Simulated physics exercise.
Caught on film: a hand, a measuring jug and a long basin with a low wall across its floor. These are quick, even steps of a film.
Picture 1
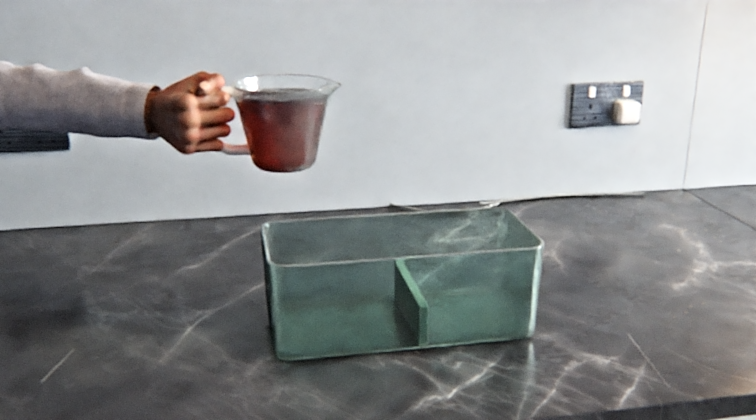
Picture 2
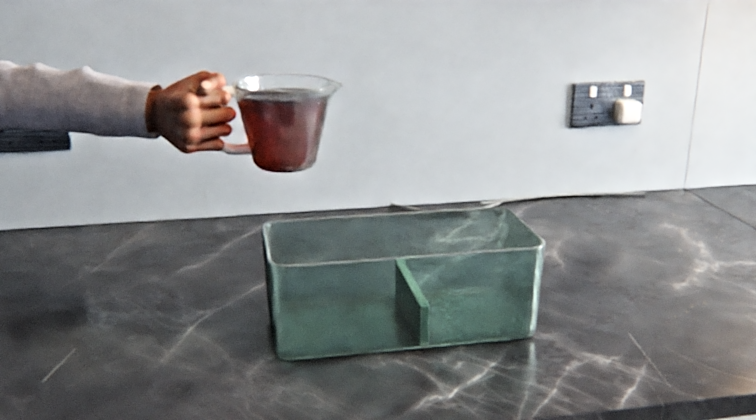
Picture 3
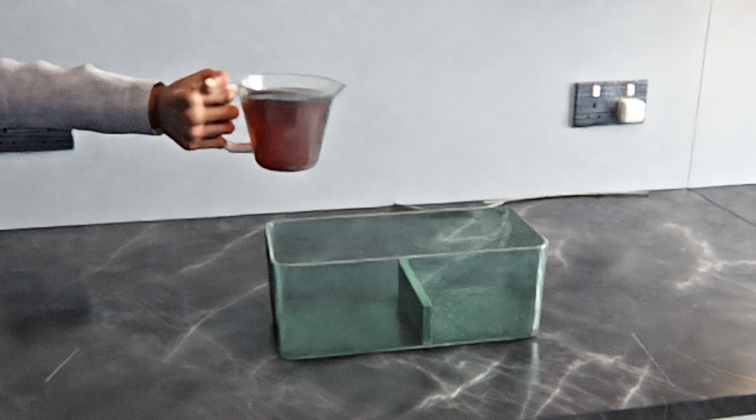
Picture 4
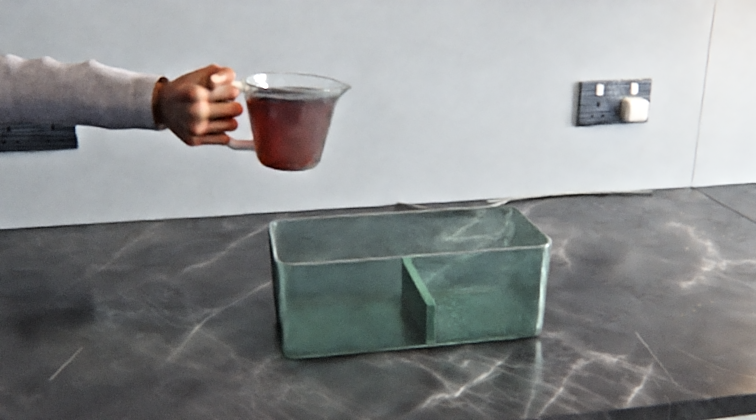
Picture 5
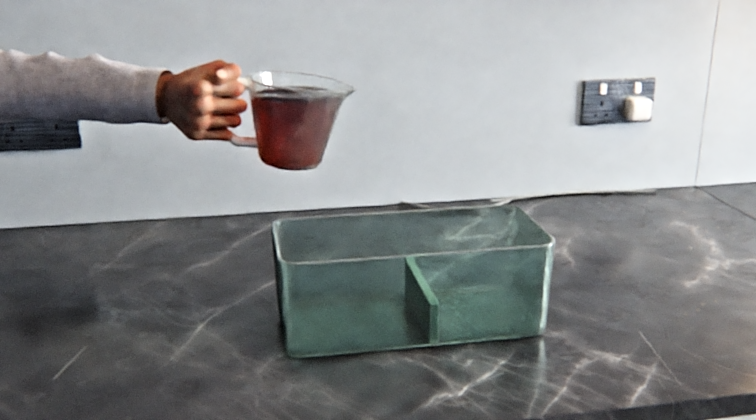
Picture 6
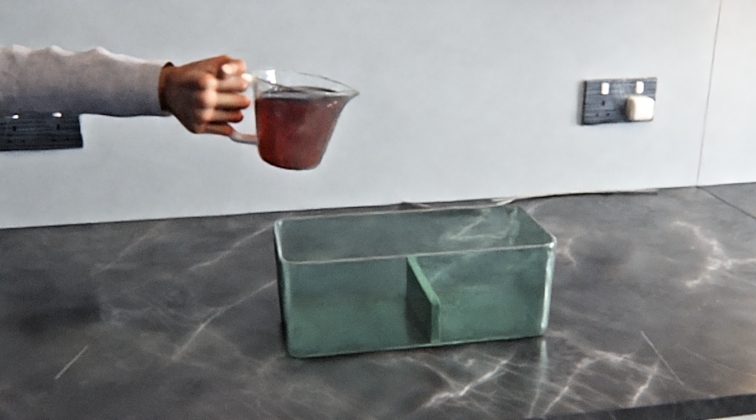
A hand holds a clear measuring jug of dark reddish liquid, level at first, above a long green-tinted glass basin with a low wall across its floor, on a dark marbled counter. The jug then drifts slightly right and tilts a little toward the right, its liquid still inside.
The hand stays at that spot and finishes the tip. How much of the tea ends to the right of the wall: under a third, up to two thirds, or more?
In the end less than a third is right of the wall.
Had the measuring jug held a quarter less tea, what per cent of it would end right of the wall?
About 0 per cent.
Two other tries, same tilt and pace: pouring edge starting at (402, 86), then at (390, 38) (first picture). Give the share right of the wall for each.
The first gives 95 %, the second 95 %.
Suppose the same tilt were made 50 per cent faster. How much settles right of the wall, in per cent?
Roughly 10 in a hundred.
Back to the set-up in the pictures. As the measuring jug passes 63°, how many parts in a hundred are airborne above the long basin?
Near 25 %.
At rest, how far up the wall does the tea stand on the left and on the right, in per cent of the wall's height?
The left part 30 per cent, the right part 10.
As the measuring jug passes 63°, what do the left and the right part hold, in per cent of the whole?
Near 10 on the left, 0 on the right.
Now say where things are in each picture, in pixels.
Tilt 0°; pouring edge (341, 83); surface from (238, 97) to (327, 94); the long basin's rim runs from (265, 245) to (525, 227); the wall's top is at (410, 283), in the first picture.
Tilt 0°; pouring edge (343, 83); surface from (239, 96) to (328, 94), in the second picture.
Tilt 2°; pouring edge (346, 84); surface from (242, 96) to (331, 94), in the third picture.
Tilt 4°; pouring edge (351, 86); surface from (248, 95) to (336, 94), in the fourth picture.
Tilt 7°; pouring edge (356, 88); surface from (253, 94) to (341, 94), in the fifth picture.
Tilt 11°; pouring edge (360, 92); surface from (256, 95) to (346, 94), in the sixth picture.
A moment on, the tilt is 63° and 68 per cent is still to pour, 8 is left of the wall and 1 right of it.
Next, the tilt is 95° and 13 per cent is still to pour, 57 is left of the wall and 13 right of it.
Then the tilt is 101° and 0 per cent is still to pour, 84 is left of the wall and 14 right of it.
Later the tilt is 101° and 0 per cent is still to pour, 84 is left of the wall and 14 right of it.
In the end 84 per cent lies left of the wall, 14 right of it and 2 outside.
